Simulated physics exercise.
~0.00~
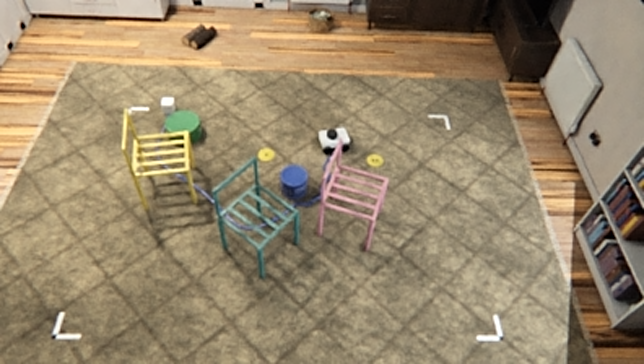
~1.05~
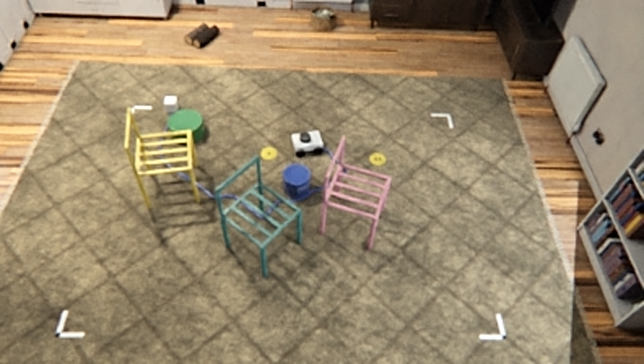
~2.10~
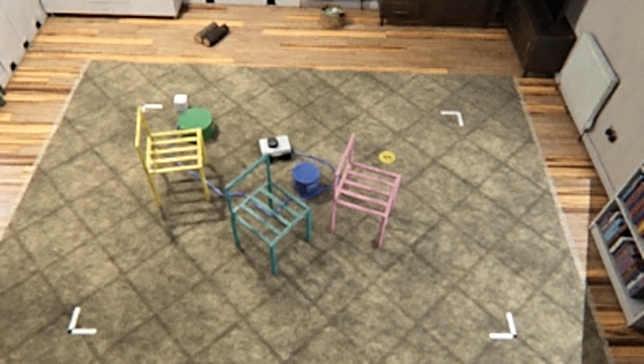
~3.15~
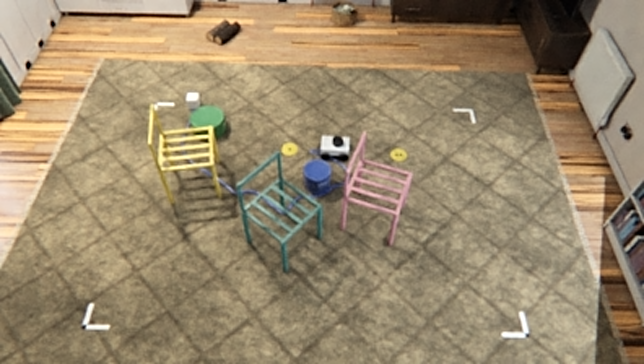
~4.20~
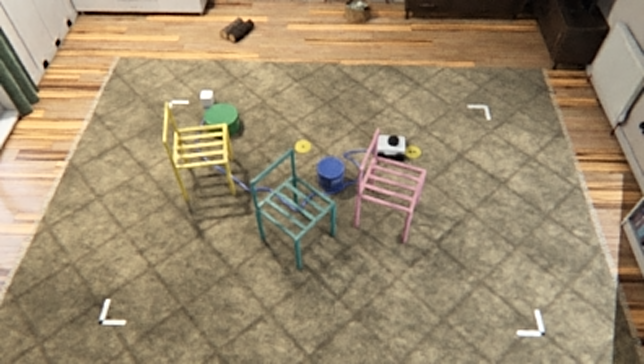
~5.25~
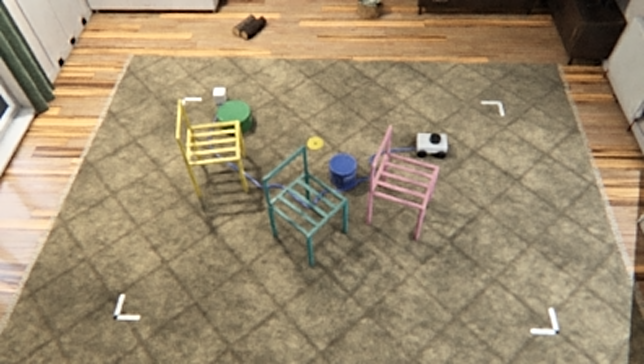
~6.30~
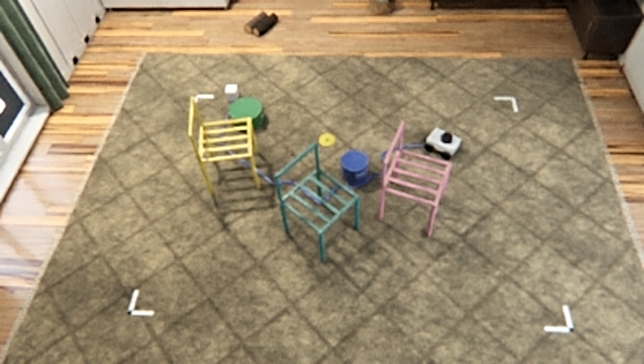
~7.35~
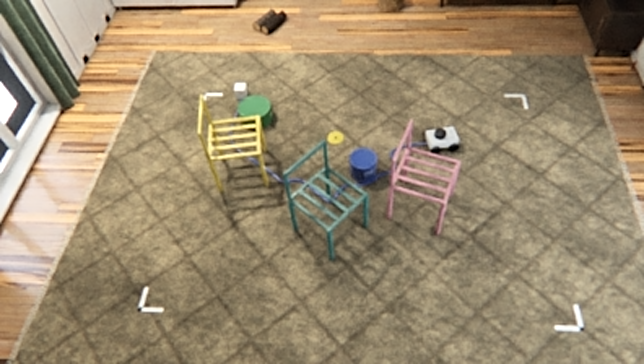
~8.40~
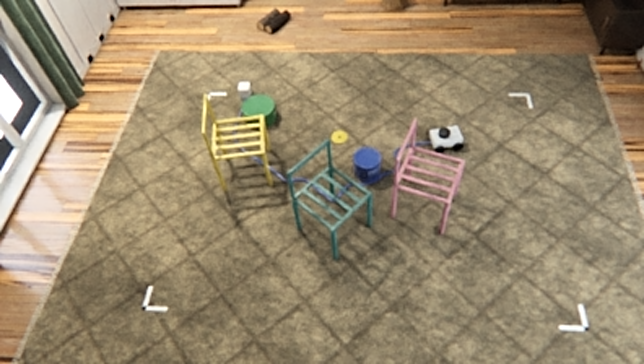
The clip shows a small white cart trailing a blue lead on a patterned rug among yellow, teal and pink chairs and two buckets. It moves left behind the teal chair, then right past the pink chair, and stops there as everything else stays put.
